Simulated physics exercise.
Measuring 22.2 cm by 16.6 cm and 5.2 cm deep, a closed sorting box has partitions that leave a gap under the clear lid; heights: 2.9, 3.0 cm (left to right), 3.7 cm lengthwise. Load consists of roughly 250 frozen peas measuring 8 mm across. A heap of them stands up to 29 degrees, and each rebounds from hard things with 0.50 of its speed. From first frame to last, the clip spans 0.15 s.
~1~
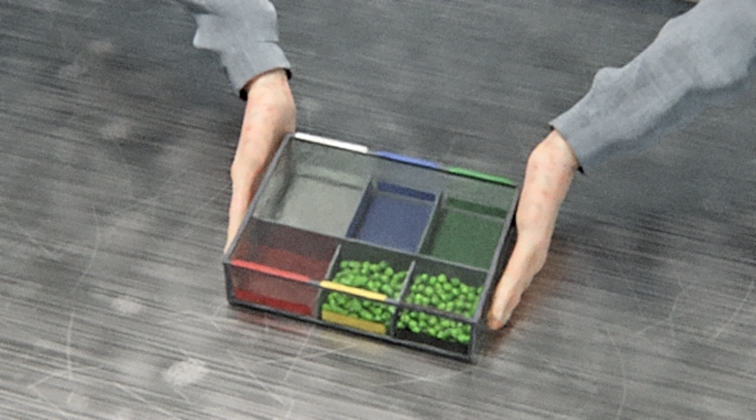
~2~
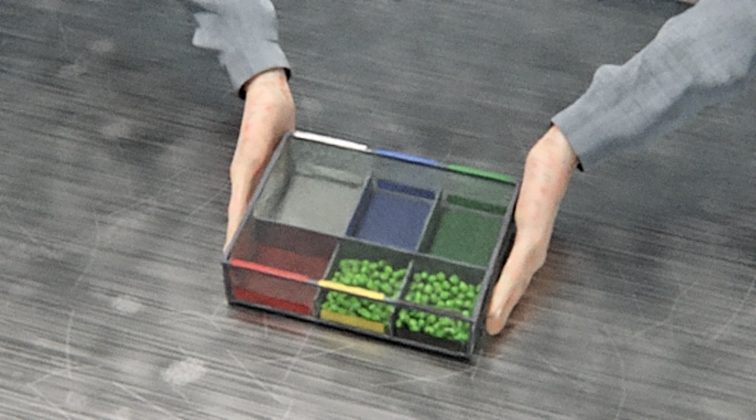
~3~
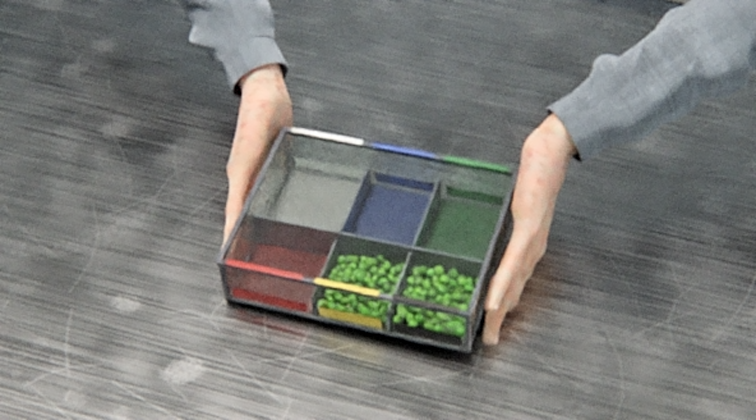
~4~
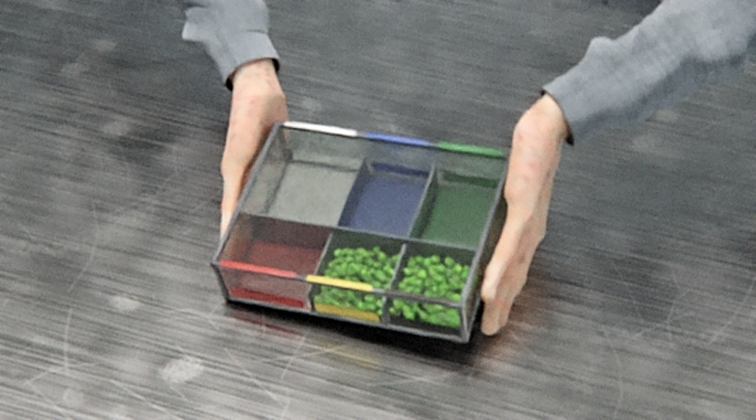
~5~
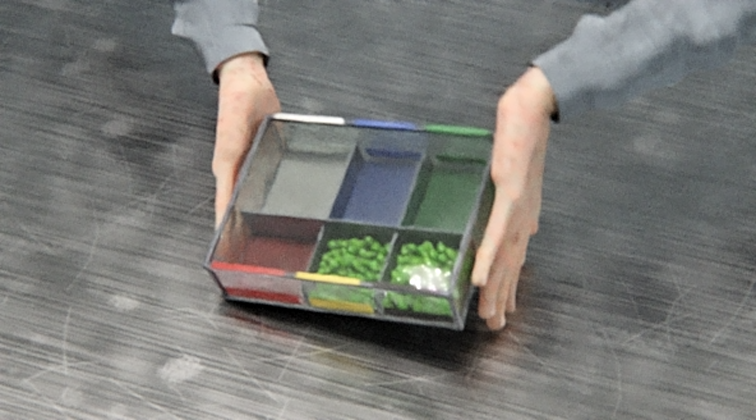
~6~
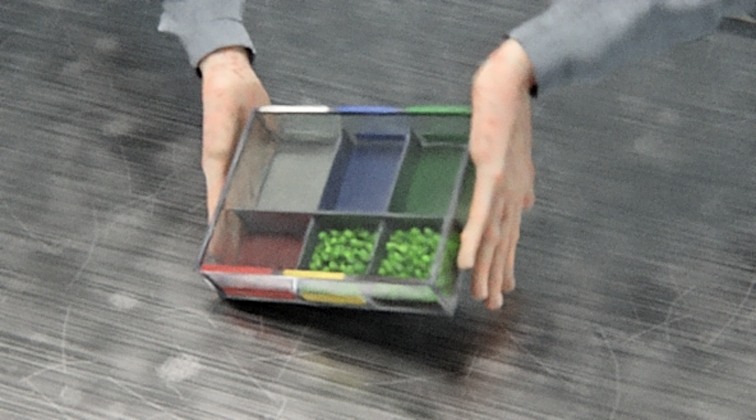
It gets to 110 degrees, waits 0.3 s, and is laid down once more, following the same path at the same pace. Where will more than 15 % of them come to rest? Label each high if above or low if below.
Red: High; blue: Low; green: Low; yellow: High; white: Low; black: High.
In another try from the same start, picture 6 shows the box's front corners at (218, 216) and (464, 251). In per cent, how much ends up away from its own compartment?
It would come to roughly 65 percent.
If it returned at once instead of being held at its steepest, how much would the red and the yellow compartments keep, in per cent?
That would leave red with 45 percent and yellow with 30 percent.
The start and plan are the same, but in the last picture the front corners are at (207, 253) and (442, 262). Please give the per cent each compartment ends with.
By the end red holds 75%, blue holds 0%, green holds 0%, yellow holds 0%, white holds 25% and black holds 0%.
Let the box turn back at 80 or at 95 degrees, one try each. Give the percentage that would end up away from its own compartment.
Around 50 and 60 in a hundred, respectively.
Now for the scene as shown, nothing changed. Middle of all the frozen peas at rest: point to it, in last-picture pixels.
My guess is close to (315, 295).
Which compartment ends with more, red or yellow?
The red compartment.
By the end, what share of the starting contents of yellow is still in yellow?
I'd put it at roughly 30 per cent.
Then, 0.55 s after the last picture, tilt 110 degrees; red 35 %, yellow 35 %, black 30 %.
Then, 0.91 s after the last picture, tilt 65 degrees; red 50 %, yellow 30 %, black 20 %.
Then, 1.36 s after the last picture, tilt 0 degrees; red 50 %, yellow 30 %, black 20 %.
In the end, red 50 %, blue 0 %, green 0 %, yellow 30 %, white 0 %, black 20 %.
